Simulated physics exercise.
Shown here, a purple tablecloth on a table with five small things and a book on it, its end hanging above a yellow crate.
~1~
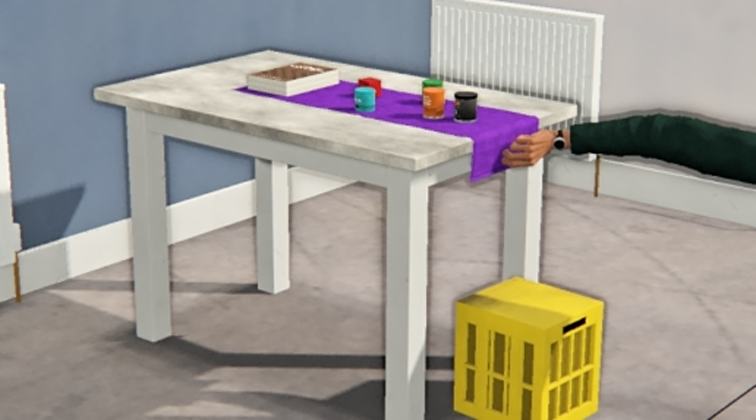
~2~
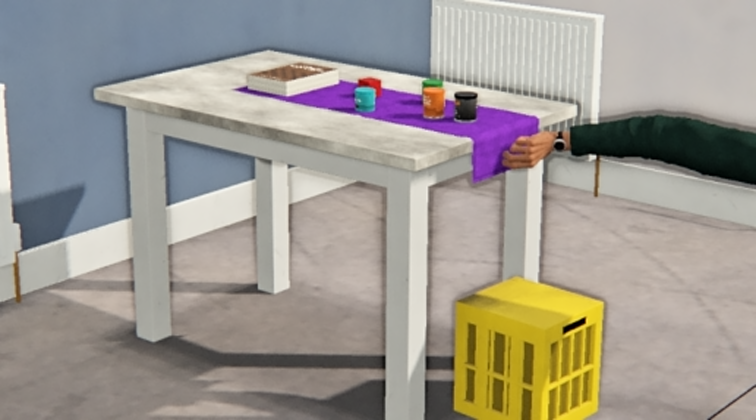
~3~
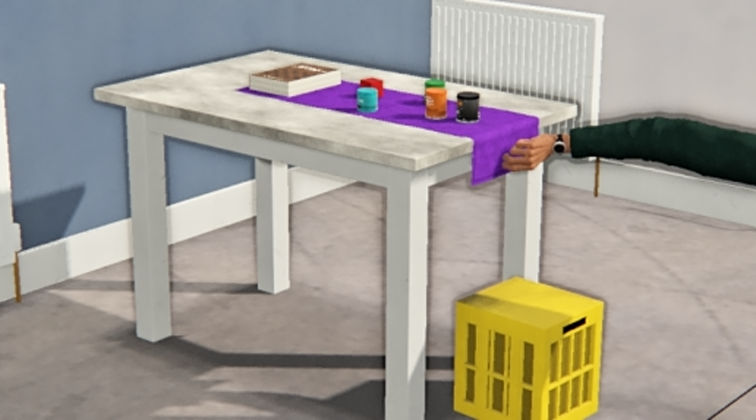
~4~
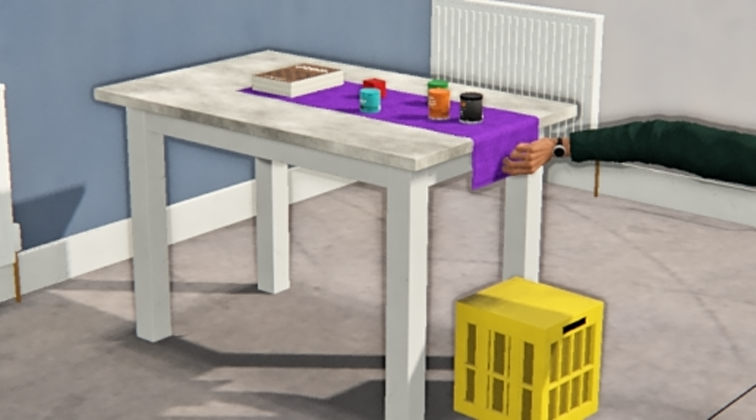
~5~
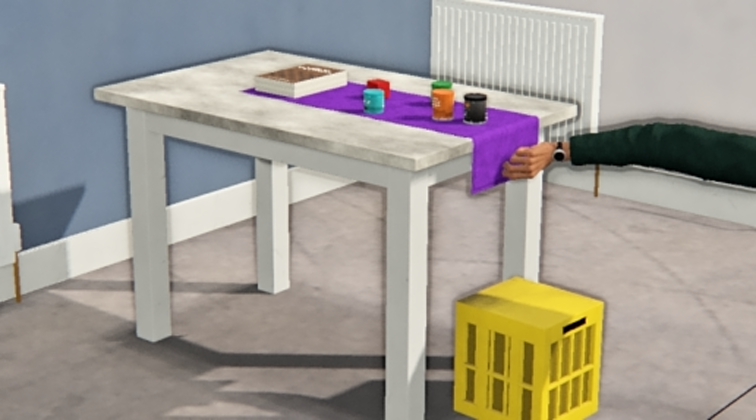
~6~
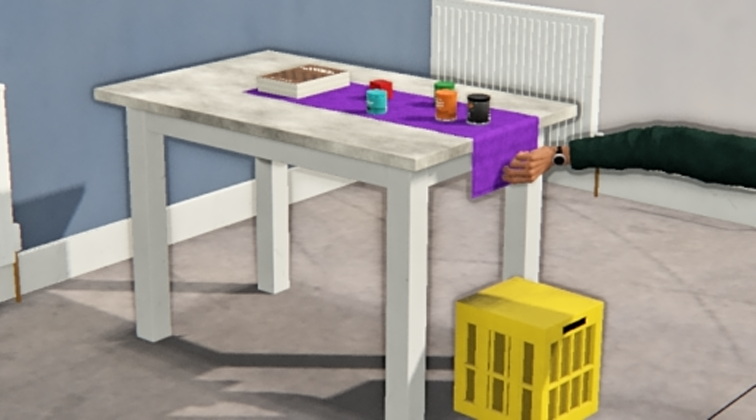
A hand slowly pulls a purple cloth down over the table's edge, shifting the small items right.
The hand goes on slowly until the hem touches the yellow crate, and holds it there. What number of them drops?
The table loses three.
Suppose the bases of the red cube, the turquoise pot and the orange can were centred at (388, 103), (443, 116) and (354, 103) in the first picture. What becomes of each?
The red cube remains up, the turquoise pot tumbles off, the orange can holds on.
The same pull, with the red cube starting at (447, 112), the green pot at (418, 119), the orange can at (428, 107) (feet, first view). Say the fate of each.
The red cube comes down; the green pot comes down; the orange can falls.
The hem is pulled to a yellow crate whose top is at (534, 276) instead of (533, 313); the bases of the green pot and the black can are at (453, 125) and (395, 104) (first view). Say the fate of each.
The green pot is carried off; the black can survives.
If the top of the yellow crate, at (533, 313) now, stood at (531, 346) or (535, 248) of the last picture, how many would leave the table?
In that case 4 and 1.
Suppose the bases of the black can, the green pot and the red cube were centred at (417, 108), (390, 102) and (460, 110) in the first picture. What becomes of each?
The black can is carried off; the green pot does not fall; the red cube tumbles off.
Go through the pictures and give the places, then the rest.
The first frame shows hem (471, 182); black can (466, 94); orange can (434, 90); green pot (433, 81); turquoise pot (365, 90); red cube (370, 79); top of the crate (533, 313).
The second frame shows hem (472, 183); black can (466, 94).
The third frame shows hem (471, 186); orange can (436, 90).
The fourth frame shows hem (472, 190); green pot (438, 82); top of the crate (533, 313).
The fifth frame shows hem (472, 194); turquoise pot (374, 91).
The sixth frame shows hem (472, 198); black can (479, 96); orange can (447, 92); green pot (445, 83); turquoise pot (377, 92); red cube (381, 81).
Early on, hem near (505, 229); black can gone.
Midway, hem on the crate; black can, orange can and green pot gone.
Finally, hem on the crate; black can, orange can and green pot gone. The count of fallen things is three.
